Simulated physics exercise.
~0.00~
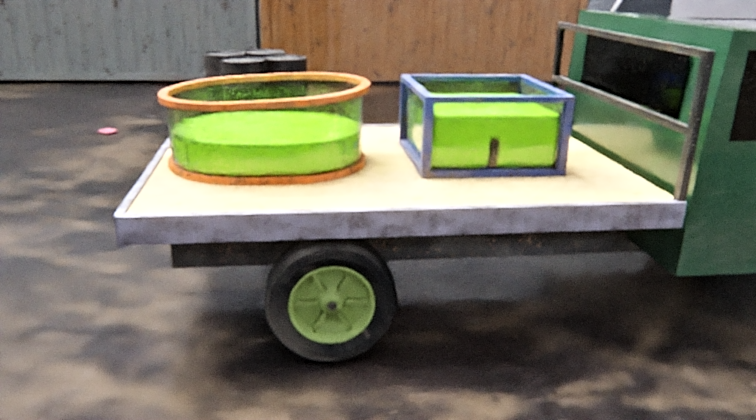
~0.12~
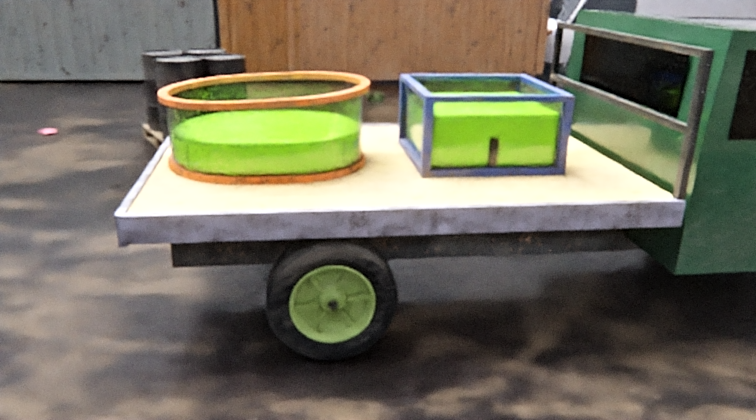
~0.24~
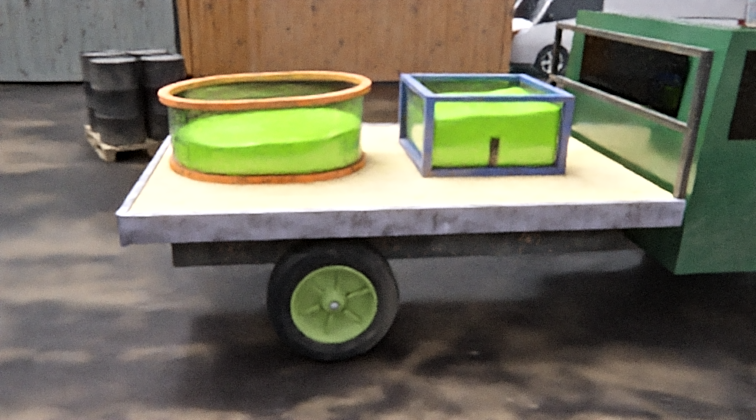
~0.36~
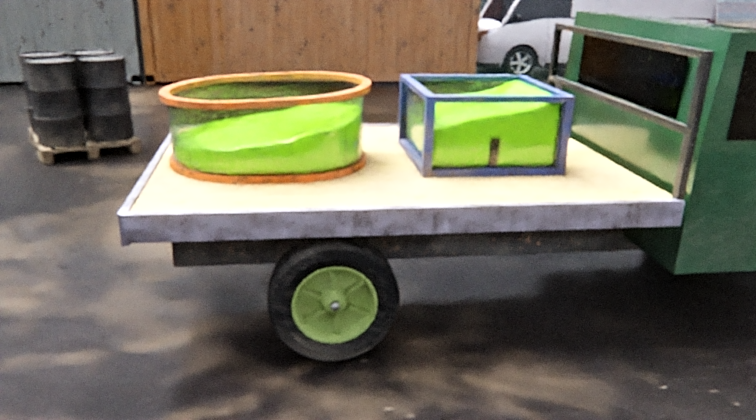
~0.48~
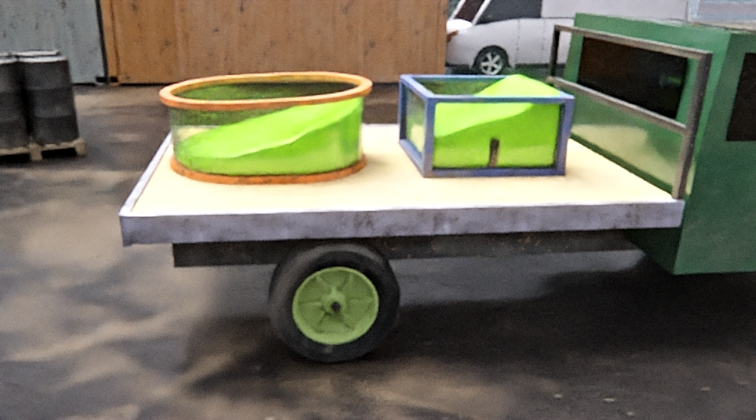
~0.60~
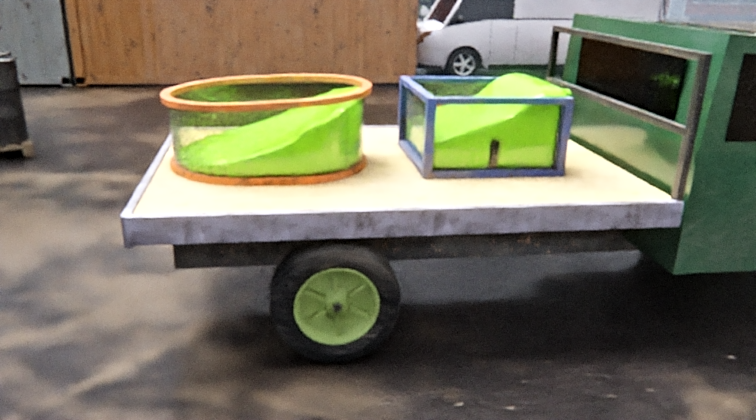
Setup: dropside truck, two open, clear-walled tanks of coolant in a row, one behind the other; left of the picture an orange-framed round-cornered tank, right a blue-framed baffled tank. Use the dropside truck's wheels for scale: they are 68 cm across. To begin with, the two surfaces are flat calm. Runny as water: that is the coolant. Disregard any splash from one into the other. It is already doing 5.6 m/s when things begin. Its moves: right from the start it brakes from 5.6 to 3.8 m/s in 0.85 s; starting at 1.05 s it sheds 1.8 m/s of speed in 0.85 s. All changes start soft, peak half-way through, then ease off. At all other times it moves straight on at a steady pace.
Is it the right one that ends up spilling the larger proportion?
Yes.
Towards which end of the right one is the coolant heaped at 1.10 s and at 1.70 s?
It sits at the rearward end first, and later at the forward end.
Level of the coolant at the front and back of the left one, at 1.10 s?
The front stands at 24 cm and the back at 4 cm.
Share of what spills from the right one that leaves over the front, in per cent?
Share: Near 90%.
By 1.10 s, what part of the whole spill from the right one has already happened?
I'd say somewhere near 70 per cent.
Then, 1.10 s in, the left one has lost nothing (front 24 cm, back 3 cm); the right one has lost 3 per cent, over the front (front 28 cm, back 35 cm).
Then, 1.70 s in, the left one has lost nothing (front 23 cm, back 12 cm); the right one has lost 4 per cent, over the front (front 45 cm, back 17 cm).
Then, 2.40 s in, the left one has lost nothing (front 19 cm, back 16 cm); the right one has lost 5 per cent, over the front, a little elsewhere (front 22 cm, back 42 cm).
Then, 4.89 s in, the left one has lost 2 per cent, over the back; the right one has lost 5 per cent, over the front, a little elsewhere.
